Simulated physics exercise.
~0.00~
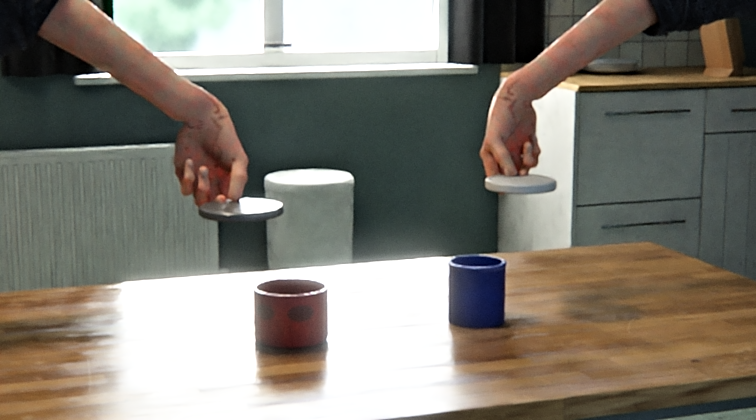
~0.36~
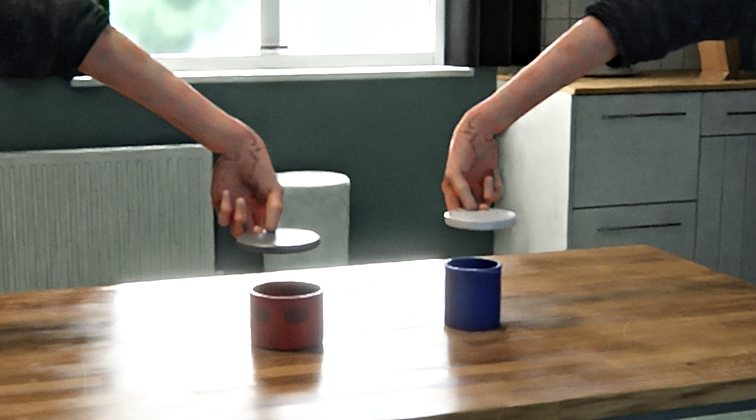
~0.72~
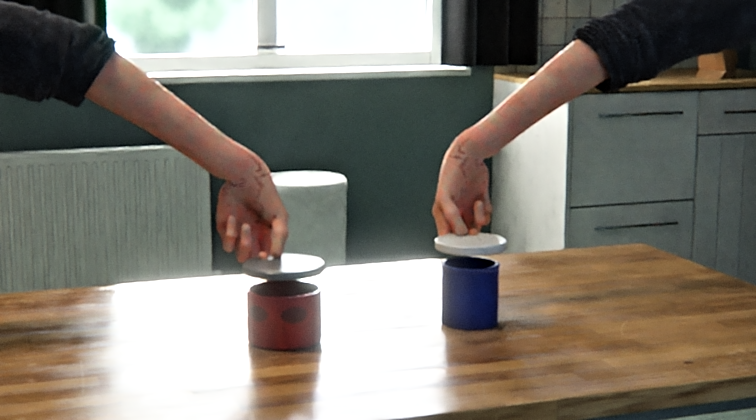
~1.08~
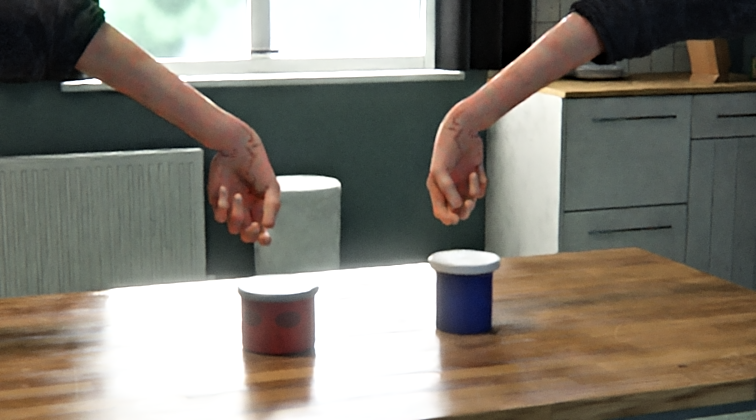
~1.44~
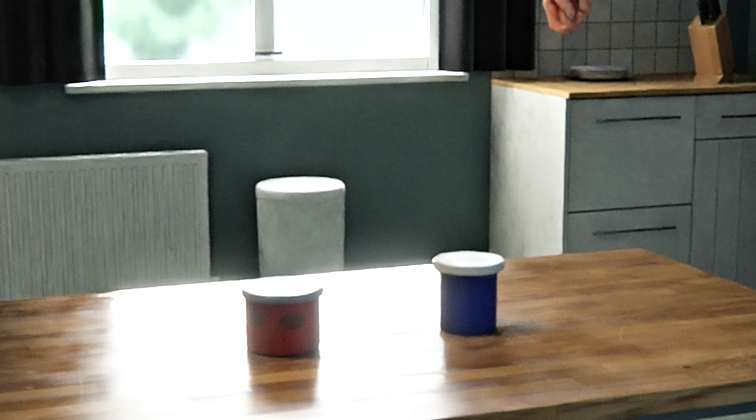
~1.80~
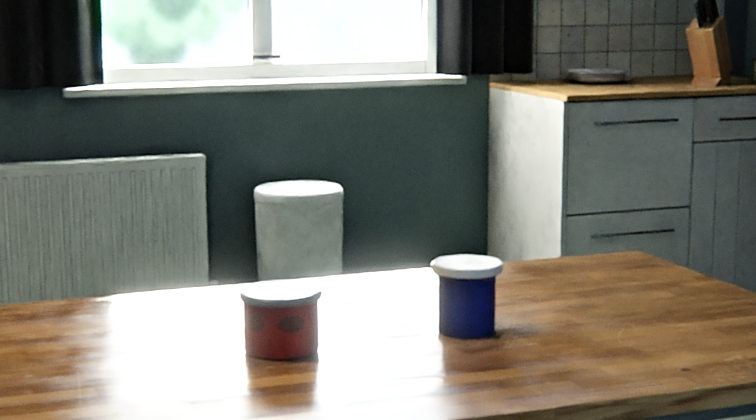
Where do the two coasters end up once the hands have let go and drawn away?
The grey coaster rests across the top of the red mug and the white coaster rests across the top of the blue beaker, each covering the opening like a lid.
Two hands lowering a grey coaster onto a red mug and a white one onto a blue beaker, then withdrawing, leaving both covered.
